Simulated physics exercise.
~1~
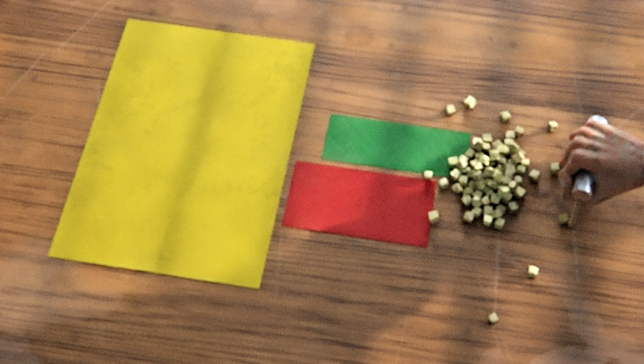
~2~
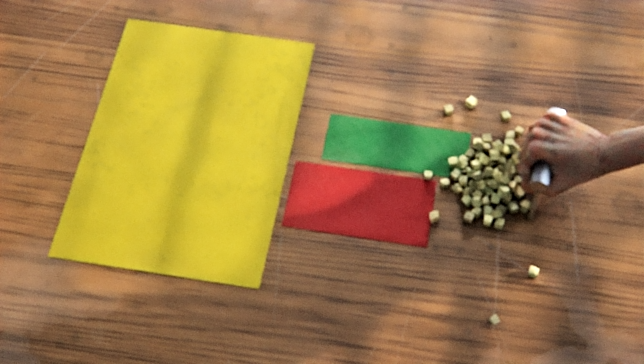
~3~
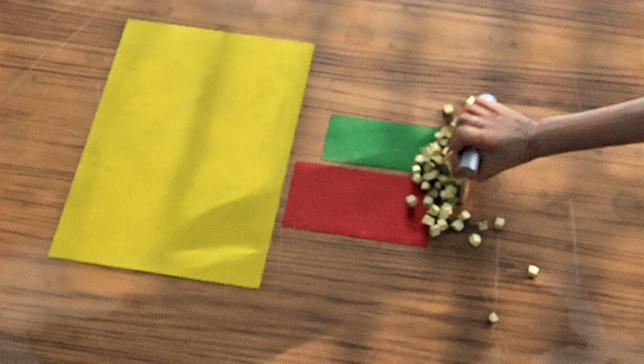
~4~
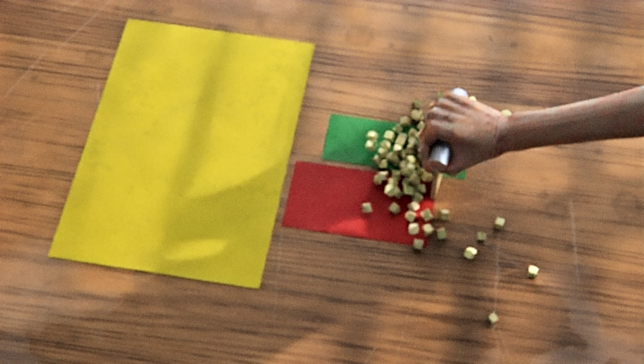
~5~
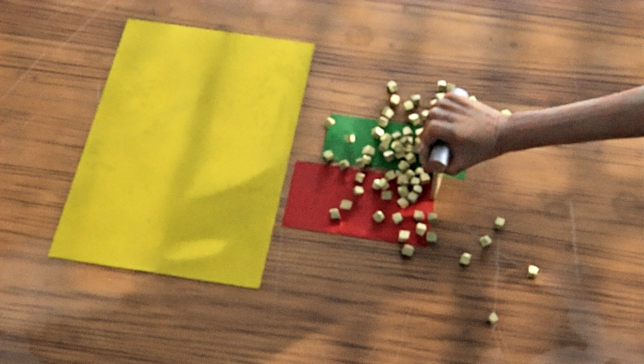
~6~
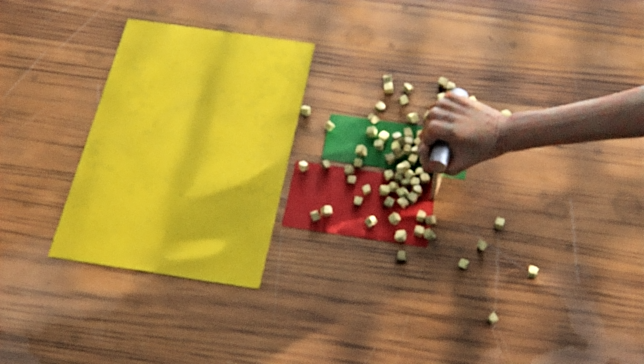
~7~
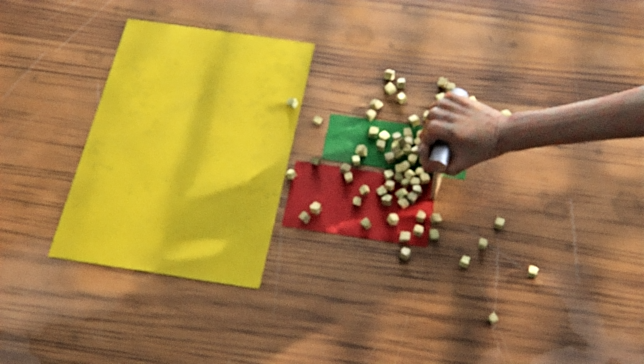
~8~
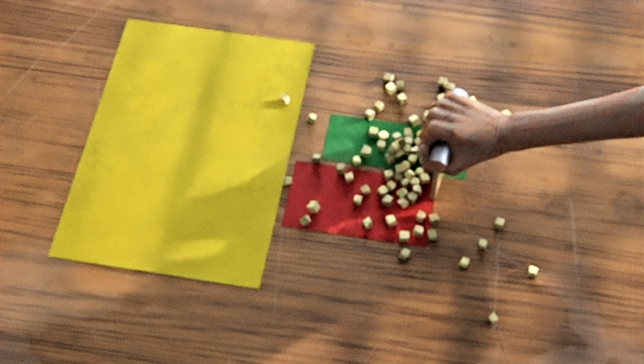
In this clip, a hand sweeps a scraper leftward into a pile of small pale cubes on a wooden table, then stops, and the cubes scatter across the green and red mats, with one ending on the yellow mat and others on bare wood.
